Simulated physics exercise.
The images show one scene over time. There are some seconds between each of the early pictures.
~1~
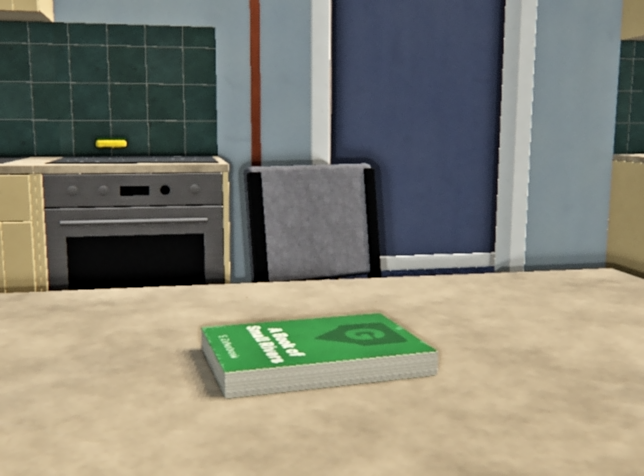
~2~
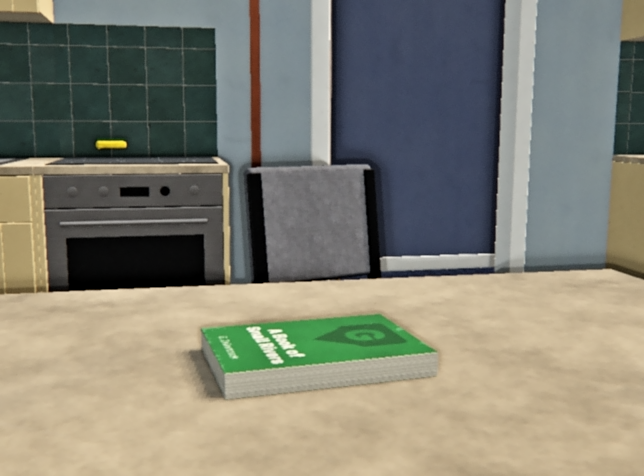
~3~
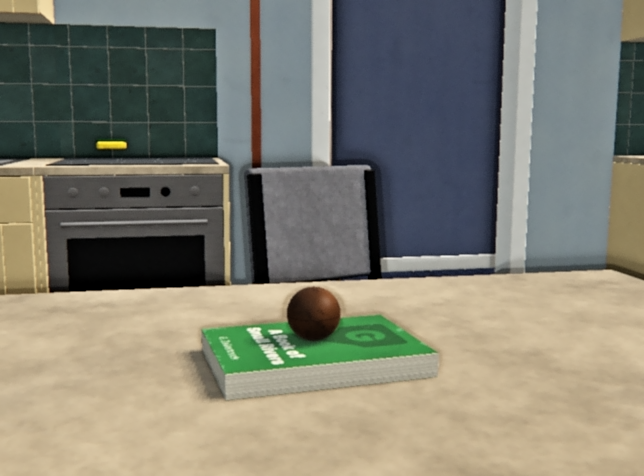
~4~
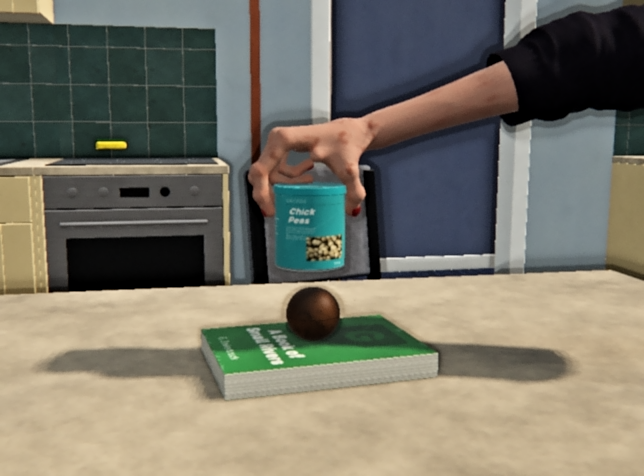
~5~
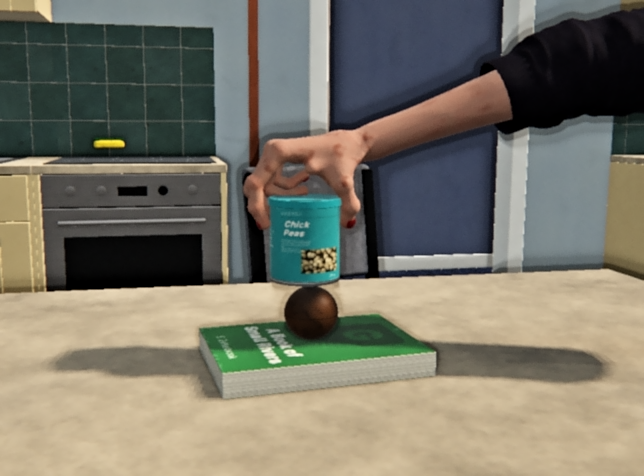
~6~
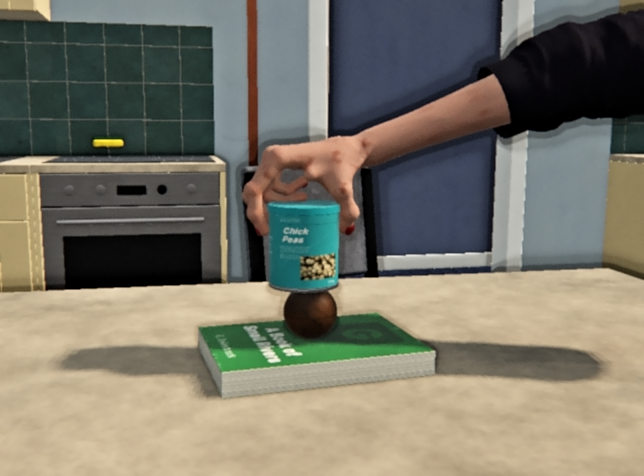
A hand reached in from the right and lowered a turquoise tin of chick peas onto a brown ball that had appeared on the green book, and kept hold of it.
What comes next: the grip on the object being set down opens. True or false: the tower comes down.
True.
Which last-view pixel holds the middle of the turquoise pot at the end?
The object finishes somewhere near (128, 335).
Then, 0.50 s after the last picture, turquoise pot now fallen.
Then, 0.60 s after the last picture, things are still on the move.
Then, 1.00 s after the last picture, nothing new.
At rest, fallen, turquoise pot; the other 2 in place. Seen from the same camera at the end, turquoise pot near (128, 335). The pile gives way.
